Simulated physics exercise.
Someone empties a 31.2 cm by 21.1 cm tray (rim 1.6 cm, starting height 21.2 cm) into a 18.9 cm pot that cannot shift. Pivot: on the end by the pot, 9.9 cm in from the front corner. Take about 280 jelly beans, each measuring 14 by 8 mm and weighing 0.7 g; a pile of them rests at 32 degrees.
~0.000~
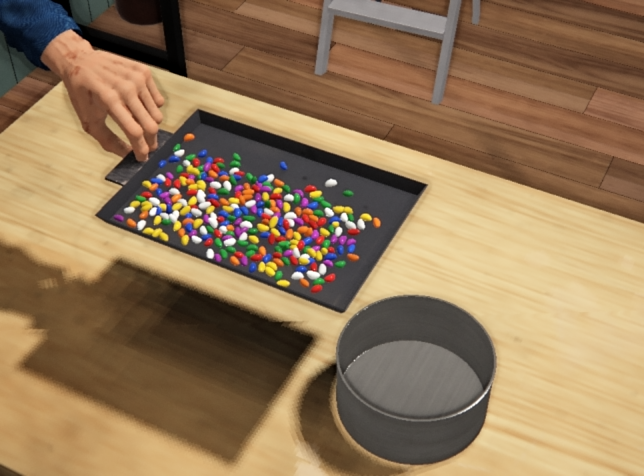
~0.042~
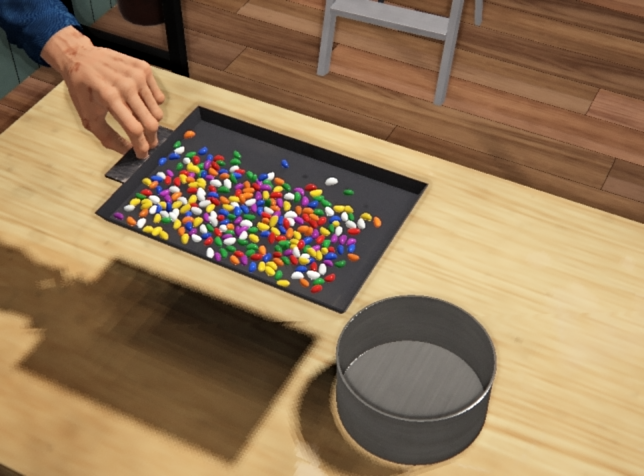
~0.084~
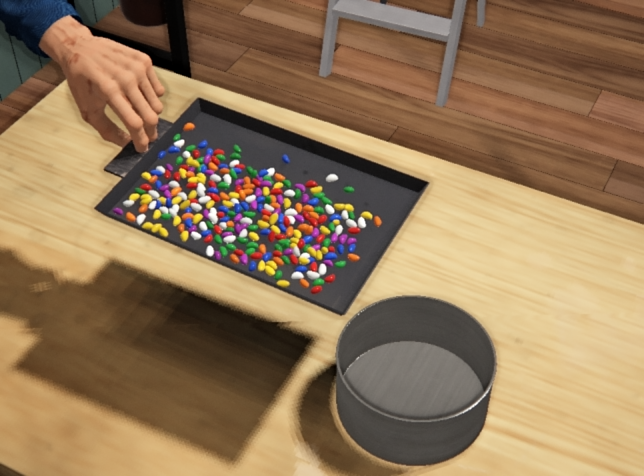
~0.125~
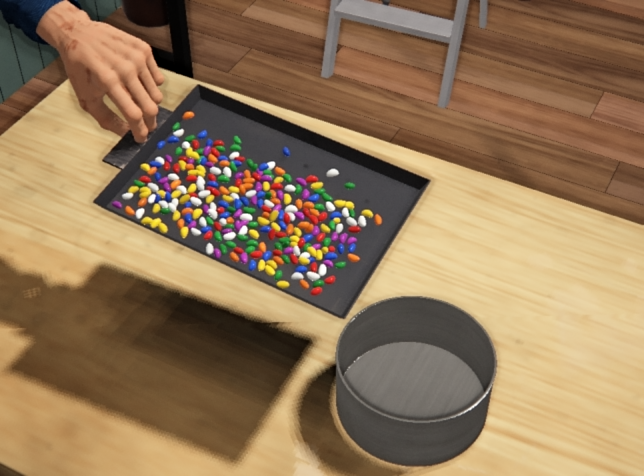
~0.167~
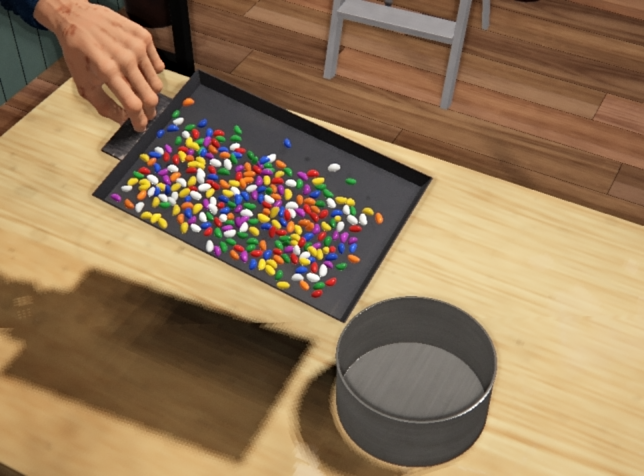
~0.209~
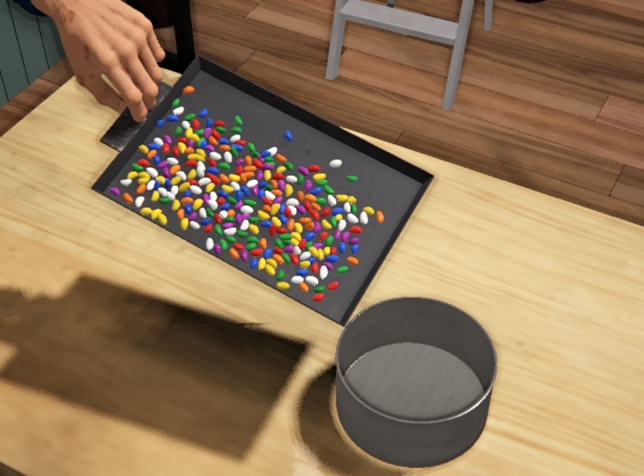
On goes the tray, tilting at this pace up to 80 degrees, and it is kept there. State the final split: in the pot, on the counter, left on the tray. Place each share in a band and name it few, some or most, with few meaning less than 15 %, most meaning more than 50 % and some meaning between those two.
In the end: Pot some, counter most, tray few.
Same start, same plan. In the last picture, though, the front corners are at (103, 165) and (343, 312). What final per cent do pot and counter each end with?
That works out as pot 65 and counter 35.
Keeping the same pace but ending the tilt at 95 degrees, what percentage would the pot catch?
It would land at about 35 percent.
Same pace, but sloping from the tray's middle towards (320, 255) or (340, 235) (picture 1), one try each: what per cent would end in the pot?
Around 60 % for the first direction, around 75 % for the second.
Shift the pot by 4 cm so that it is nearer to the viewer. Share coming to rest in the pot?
I'd say some 70 per cent would end up there.
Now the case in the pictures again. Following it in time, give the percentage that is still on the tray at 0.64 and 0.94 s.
Earlier moment 60, later moment 0.
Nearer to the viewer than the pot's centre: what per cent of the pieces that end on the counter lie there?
Estimate: Close to 100 per cent of the pieces.
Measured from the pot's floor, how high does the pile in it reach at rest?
I'd put it at close to 1.5 centimetres.
After 0.47 s, tilt 49 degrees; the tray holds 100 %, the pot 0 %.
After 0.64 s, tilt 69 degrees; the tray holds 60 %, the pot 5 %.
After 0.94 s, tilt 80 degrees; the tray holds 0 %, the pot 35 %.
In the end, at 2.2 s, pot 35 %, counter 65 %, tray 0 %.
